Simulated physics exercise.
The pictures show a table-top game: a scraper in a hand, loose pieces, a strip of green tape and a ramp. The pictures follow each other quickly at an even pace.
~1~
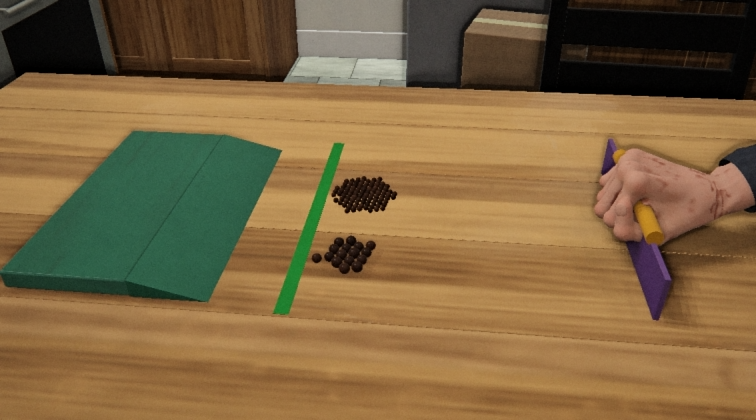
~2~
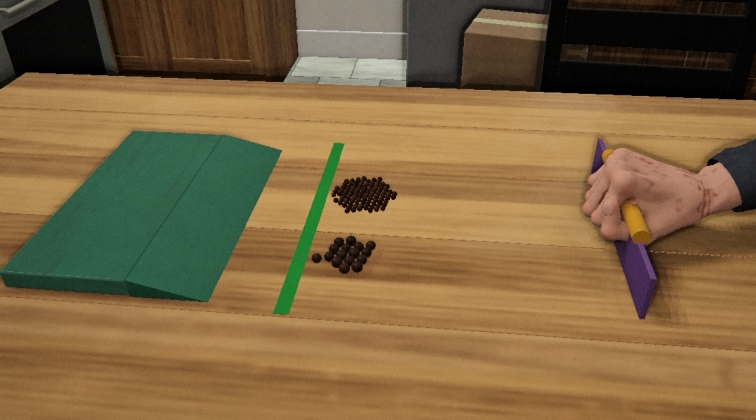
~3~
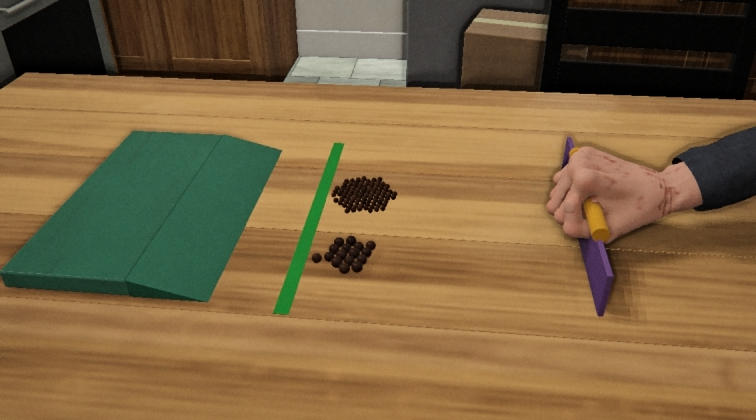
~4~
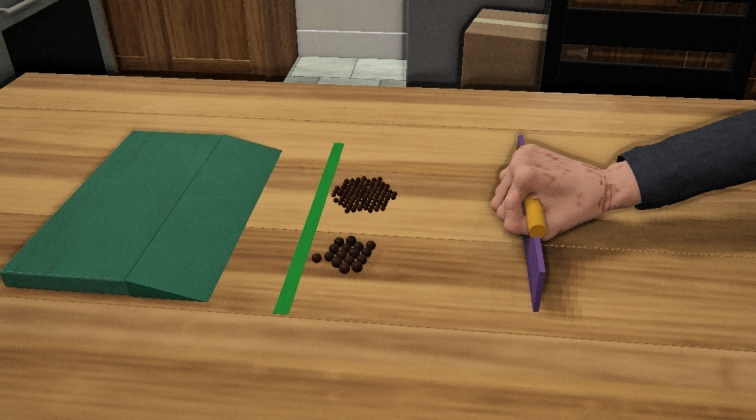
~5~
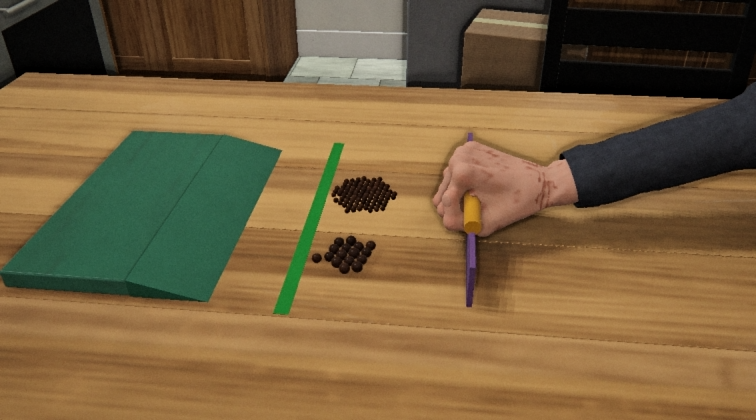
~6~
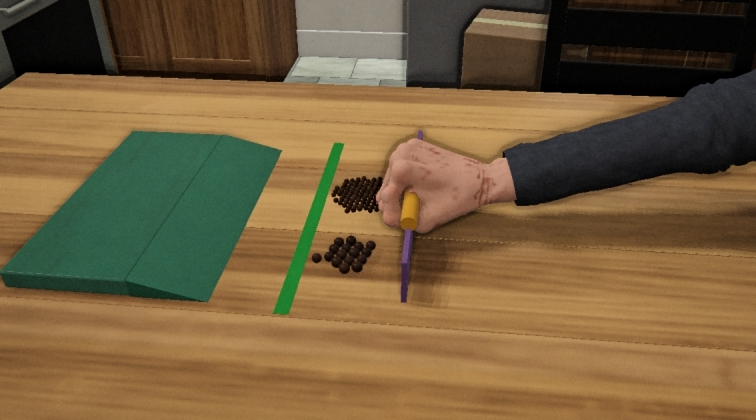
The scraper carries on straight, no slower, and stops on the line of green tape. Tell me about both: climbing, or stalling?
In the end the near batch makes it up with some or all, and the far batch makes it up with some or all.
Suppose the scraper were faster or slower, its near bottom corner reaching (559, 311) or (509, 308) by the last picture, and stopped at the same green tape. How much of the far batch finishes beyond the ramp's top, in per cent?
Near 0 % and 10 %.
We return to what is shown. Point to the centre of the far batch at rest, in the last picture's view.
Roughly at (129, 198).
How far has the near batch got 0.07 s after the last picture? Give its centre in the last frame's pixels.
Around (319, 255).
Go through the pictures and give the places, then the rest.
The first frame shows scraper at (657, 286), at rest; green tape at (337, 149); top of the ramp at (133, 268); near batch at (342, 255), a few chocolate balls; far batch at (362, 193), many allspice berries.
The second frame shows scraper at (644, 285); far batch at (362, 193).
The third frame shows scraper at (602, 283); near batch at (342, 255).
The fourth frame shows scraper at (538, 278); far batch at (362, 193).
The fifth frame shows scraper at (471, 274); near batch at (342, 255).
The sixth frame shows scraper at (405, 270); green tape at (337, 149); top of the ramp at (133, 268); near batch at (342, 255); far batch at (362, 193).
Then, 0.07 s after the last picture, scraper still moving, near (345, 182); near batch all short of the ramp; far batch all short of the ramp.
Then, 0.16 s after the last picture, scraper stopped at the green tape; near batch about a third on the ramp, about two thirds short of the ramp; far batch a small part on the ramp, most short of the ramp.
Then, 0.44 s after the last picture, scraper stopped at the green tape; near batch all past the top; far batch about two thirds past the top, about a third on the ramp.
By the end, scraper stopped at the green tape; near batch all past the top; far batch most past the top, about a quarter short of the ramp.
